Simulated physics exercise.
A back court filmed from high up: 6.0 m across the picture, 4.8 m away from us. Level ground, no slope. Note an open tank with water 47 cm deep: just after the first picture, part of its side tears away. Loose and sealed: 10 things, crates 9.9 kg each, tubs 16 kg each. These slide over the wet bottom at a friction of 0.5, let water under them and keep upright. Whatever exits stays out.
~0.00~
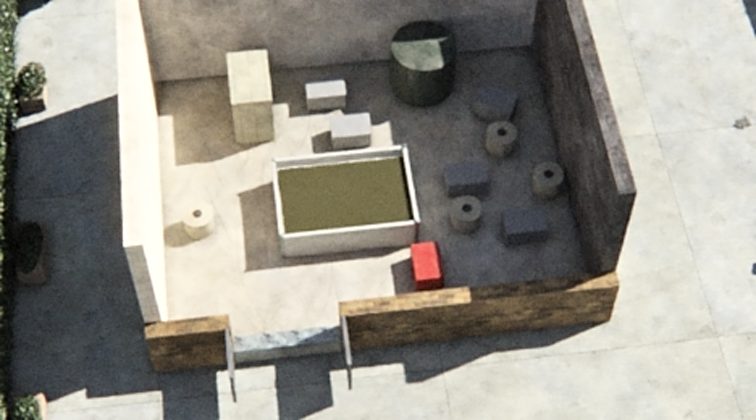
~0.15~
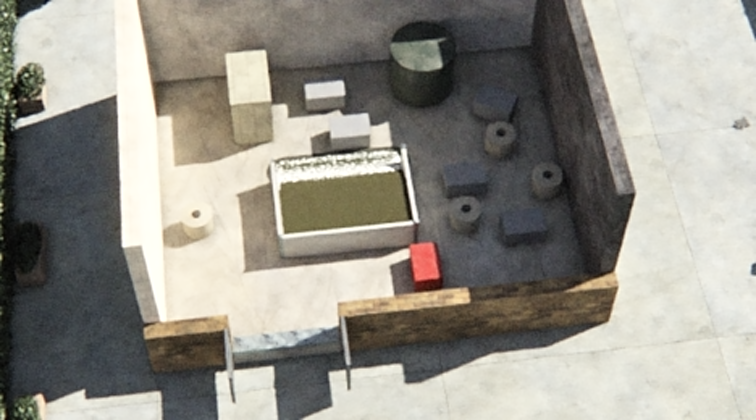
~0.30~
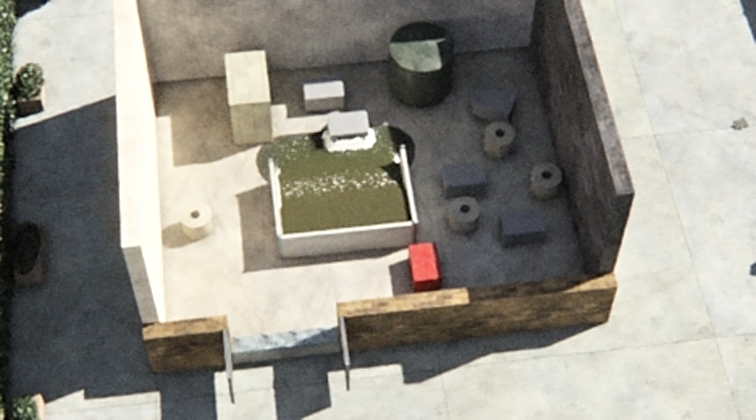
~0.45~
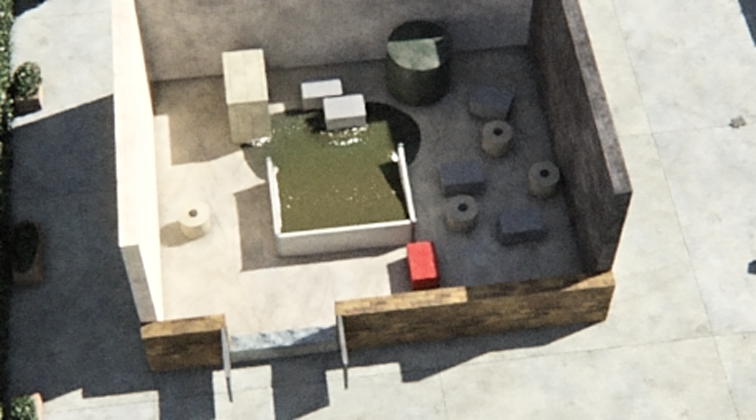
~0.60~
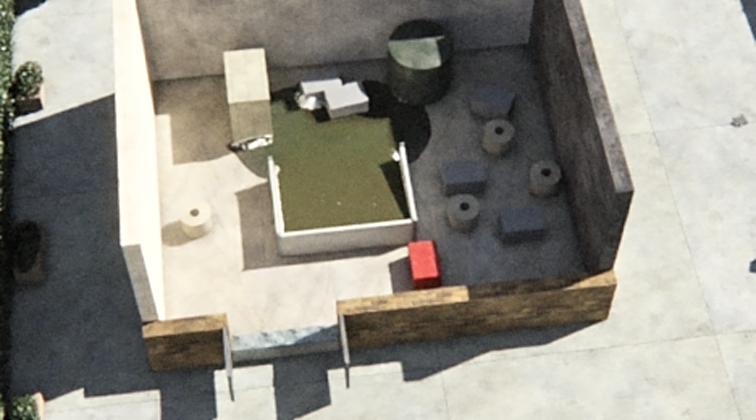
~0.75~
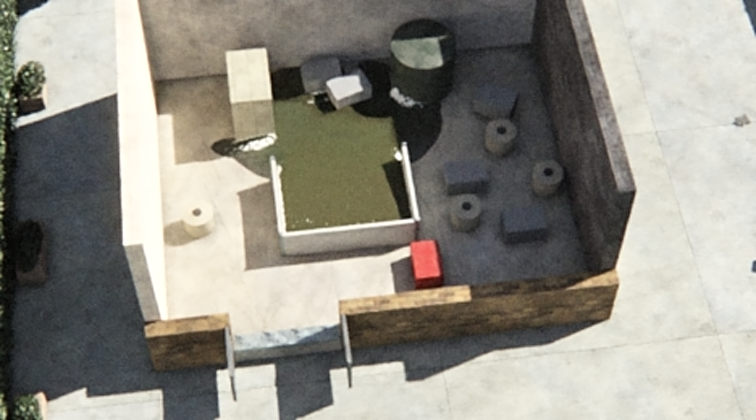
Murky green water pouring from the back of an open white-walled tank, spreading around pale crates while the red crate stays still.
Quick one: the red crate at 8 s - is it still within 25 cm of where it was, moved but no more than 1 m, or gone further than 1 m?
It scarcely budges.
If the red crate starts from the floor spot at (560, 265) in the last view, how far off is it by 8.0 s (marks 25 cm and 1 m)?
From that spot, it remains nearly still.
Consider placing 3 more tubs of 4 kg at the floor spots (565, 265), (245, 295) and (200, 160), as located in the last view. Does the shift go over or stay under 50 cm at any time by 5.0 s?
Taking them in order: Not far enough, not far enough and far enough.
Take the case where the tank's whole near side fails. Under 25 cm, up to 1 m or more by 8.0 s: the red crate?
In that case the red crate travels far.
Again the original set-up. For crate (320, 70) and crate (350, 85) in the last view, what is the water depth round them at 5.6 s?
About 6 and 6 cm.
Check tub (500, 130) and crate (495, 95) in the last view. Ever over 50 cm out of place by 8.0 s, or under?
In sequence - stayed below the line; crossed the line.
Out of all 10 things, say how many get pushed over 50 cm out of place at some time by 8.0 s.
I make that 3.
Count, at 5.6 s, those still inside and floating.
4.
After 1.6 s the red crate is near (427, 259), 0.0 m from its start, aground; 0 of 10 are out; 2 afloat.
After 3.6 s the red crate is near (427, 259), 0.0 m from its start, aground; 0 of 10 are out; 3 afloat.
After 5.6 s the red crate is near (427, 259), 0.0 m from its start, aground; 0 of 10 are out; 4 afloat.
After 8.0 s the red crate is near (427, 259), 0.0 m from its start, aground; 0 of 10 are out; 3 afloat.
